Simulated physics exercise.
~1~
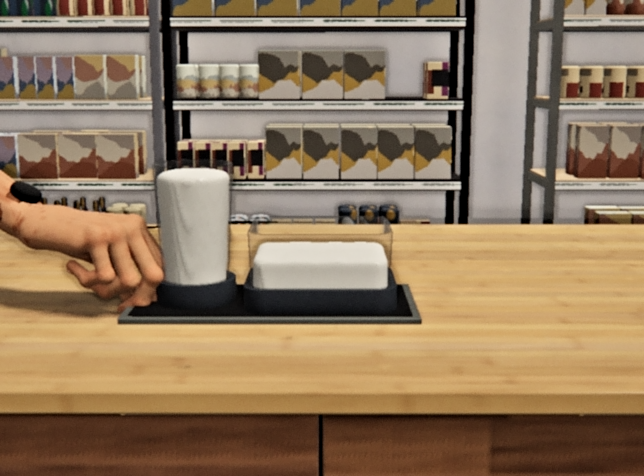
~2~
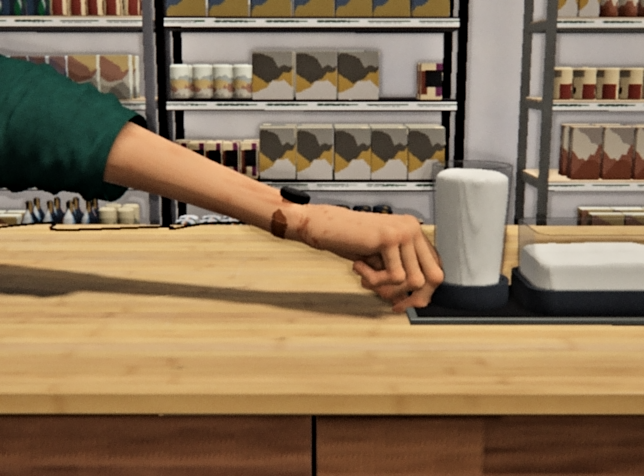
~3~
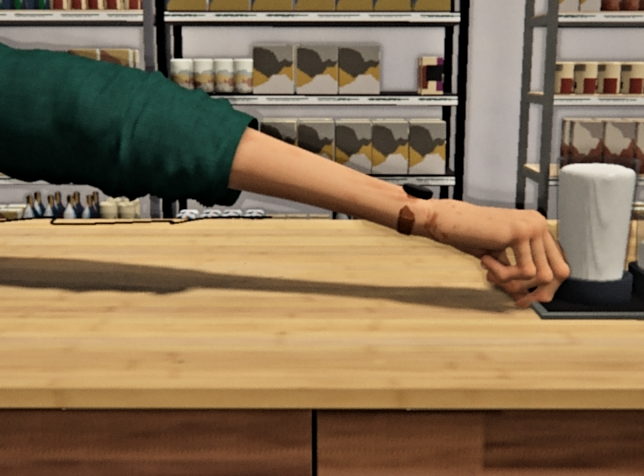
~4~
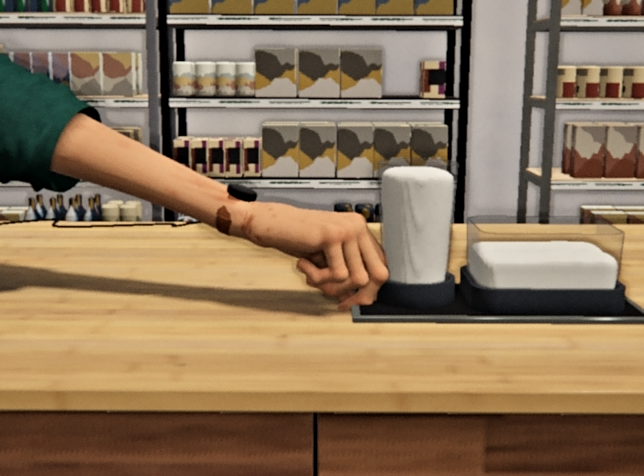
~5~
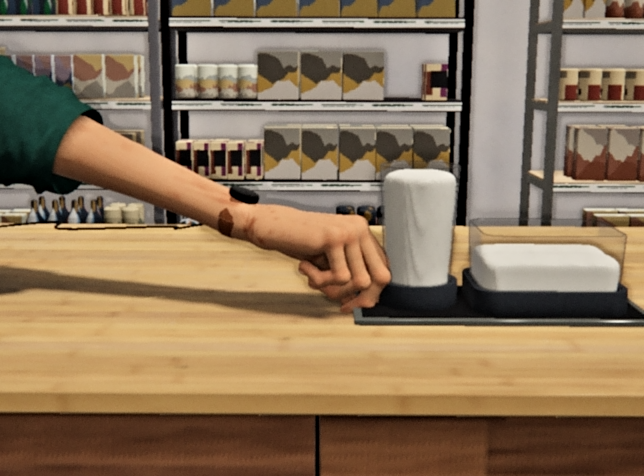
We see a hand push a dark tray holding a slim white glass and a white-filled food box rightward along a wooden counter before store shelves, then draw it partway back left, where it rests with the hand still at its edge.
